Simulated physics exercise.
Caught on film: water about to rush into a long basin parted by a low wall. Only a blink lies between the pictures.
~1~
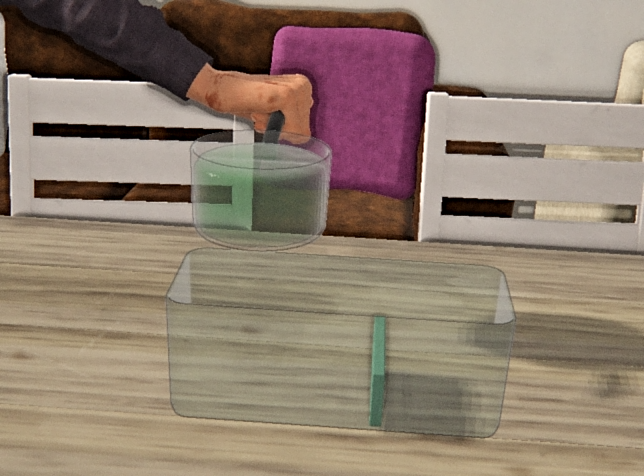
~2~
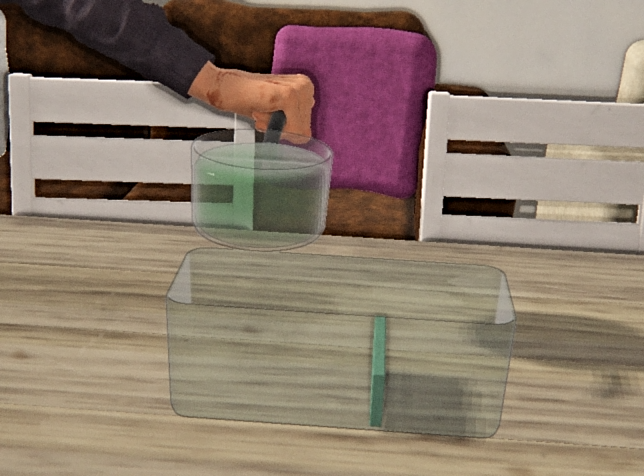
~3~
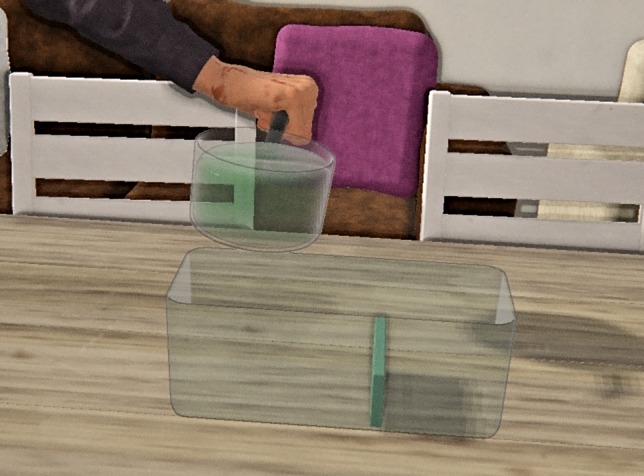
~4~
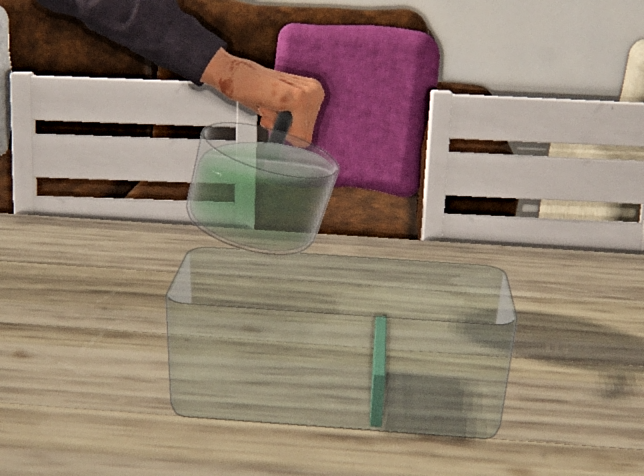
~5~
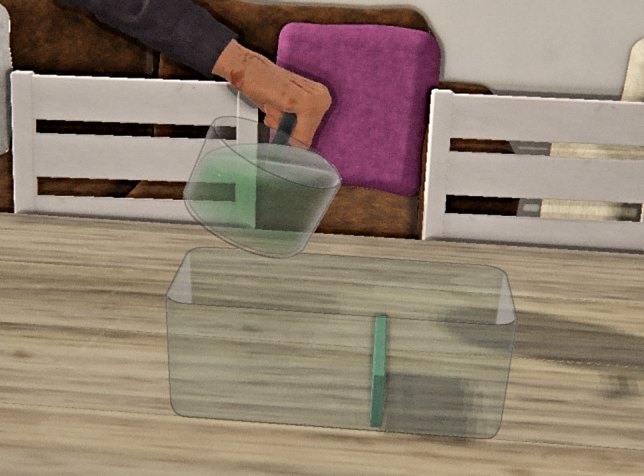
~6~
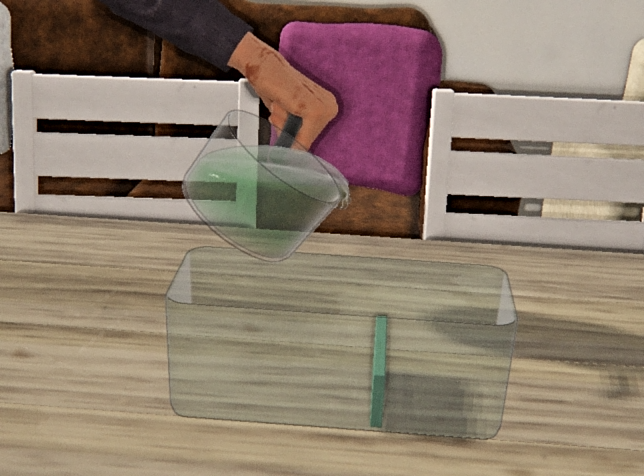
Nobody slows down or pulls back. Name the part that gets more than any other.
It is the left one.
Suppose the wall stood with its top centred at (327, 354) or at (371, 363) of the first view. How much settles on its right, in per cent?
The first gives 85 %, the second 40 %.
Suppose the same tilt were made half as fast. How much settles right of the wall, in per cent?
Some 55 per cent.
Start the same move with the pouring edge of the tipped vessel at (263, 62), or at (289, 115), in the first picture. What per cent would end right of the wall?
About 5 and 5 per cent.
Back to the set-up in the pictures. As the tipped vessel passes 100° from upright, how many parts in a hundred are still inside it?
Some 30 per cent.
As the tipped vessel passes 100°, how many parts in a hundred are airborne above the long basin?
It comes to 25 per cent or so.
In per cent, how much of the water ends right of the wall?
Some 30 per cent.
A moment on, the tilt is 100° and 28 per cent is still to pour, 22 is left of the wall and 25 right of it.
Next, the tilt is 113° and 4 per cent is still to pour, 62 is left of the wall and 30 right of it.
Then the tilt is 113° and 0 per cent is still to pour, 65 is left of the wall and 30 right of it.
Later the tilt is 113° and 0 per cent is still to pour, 67 is left of the wall and 30 right of it.
At rest 67 per cent lies left of the wall, 30 right of it and 2 outside.
